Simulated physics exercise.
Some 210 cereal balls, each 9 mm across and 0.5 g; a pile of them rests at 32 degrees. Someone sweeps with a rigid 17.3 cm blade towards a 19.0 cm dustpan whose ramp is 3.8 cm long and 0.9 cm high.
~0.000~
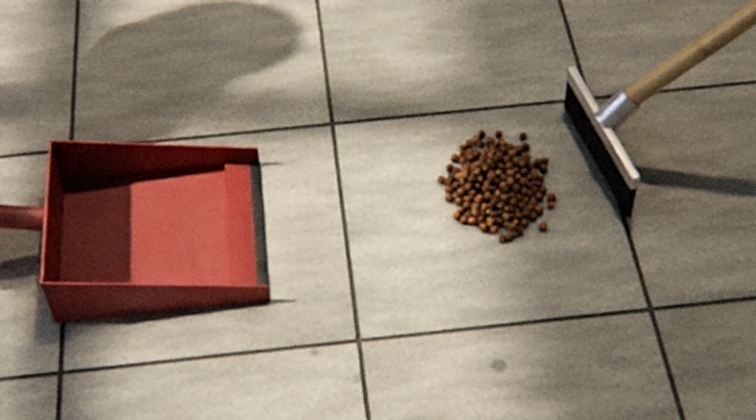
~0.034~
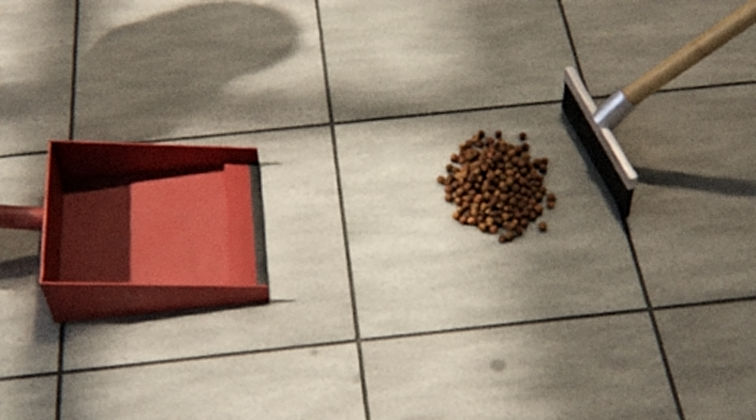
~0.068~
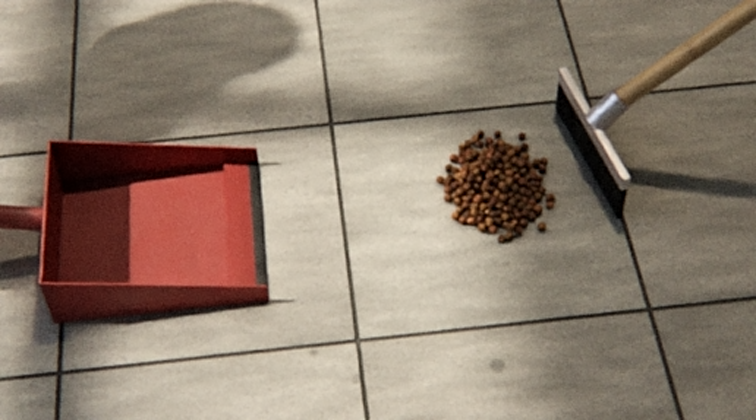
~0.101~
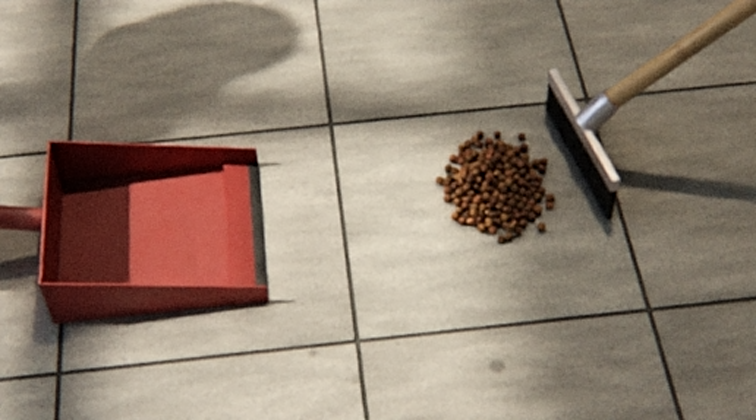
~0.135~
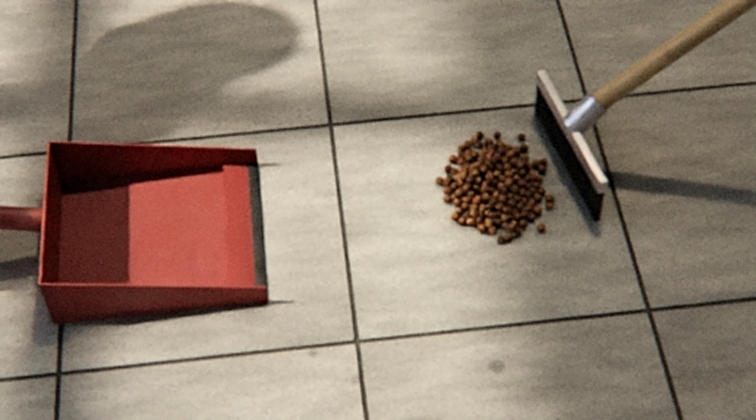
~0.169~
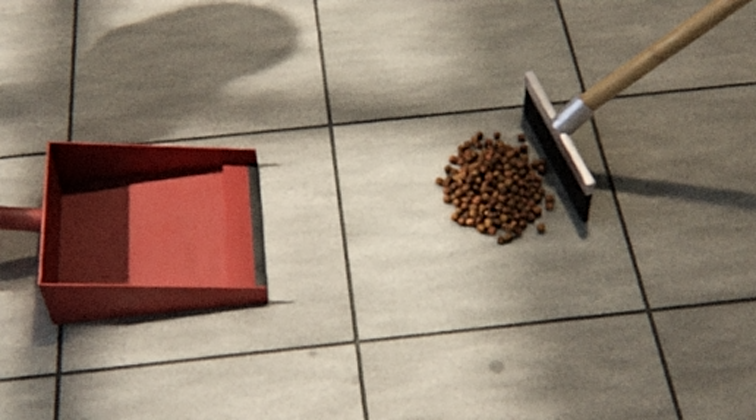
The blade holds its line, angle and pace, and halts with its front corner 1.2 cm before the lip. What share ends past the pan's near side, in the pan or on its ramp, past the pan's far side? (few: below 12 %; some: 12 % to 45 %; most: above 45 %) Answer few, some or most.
Near side few, pan some, far side few.
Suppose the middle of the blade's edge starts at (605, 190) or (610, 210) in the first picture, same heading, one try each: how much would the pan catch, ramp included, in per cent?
About 30 and 20 per cent.
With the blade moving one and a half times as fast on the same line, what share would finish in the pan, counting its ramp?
In that case some 25 per cent.
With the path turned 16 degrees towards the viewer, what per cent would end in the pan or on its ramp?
In that case some 35 per cent.
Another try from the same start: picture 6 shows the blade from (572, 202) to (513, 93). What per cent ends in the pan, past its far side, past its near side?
Pan 35, far 5, near 20.
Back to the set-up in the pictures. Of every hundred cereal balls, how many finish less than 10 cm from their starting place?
Roughly 15 per cent.
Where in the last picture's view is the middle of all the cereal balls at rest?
Near (274, 221).
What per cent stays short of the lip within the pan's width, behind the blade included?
Some 70 per cent.
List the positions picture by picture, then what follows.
Blade from (634, 183) to (572, 76), moved 0.0 cm, 0 of the pieces shifted so far; middle of the pieces at (495, 182); pan at (144, 241), in the first picture.
Blade from (631, 183) to (569, 76), moved 0.2 cm, 0 of the pieces shifted so far; middle of the pieces at (494, 182), in the second picture.
Blade from (624, 184) to (563, 77), moved 0.9 cm, 0 of the pieces shifted so far; middle of the pieces at (494, 182), in the third picture.
Blade from (614, 185) to (553, 79), moved 2.0 cm, 0 of the pieces shifted so far; middle of the pieces at (493, 183), in the fourth picture.
Blade from (601, 187) to (541, 80), moved 3.3 cm, 0 of the pieces shifted so far; middle of the pieces at (493, 183), in the fifth picture.
Blade from (589, 188) to (530, 82), moved 4.6 cm, 0 of the pieces shifted so far; middle of the pieces at (493, 183); pan at (142, 242). Its pace works out near 0.38 m/s, in the sixth picture.
Then, at 0.54 s, middle of the blade 19 cm from the lip; 0 % over the lip, far side 5 %, near side 0 %.
After 0.79 s, middle of the blade 9 cm from the lip; 0 % over the lip, far side 5 %, near side 0 %.
After 1.15 s, middle of the blade 3 cm from the lip; 20 % over the lip, far side 5 %, near side 0 %.
By 1.5 s all is still; near side 0 %, pan 20 %, far side 5 %, in front of the lip or behind the blade 70 %.
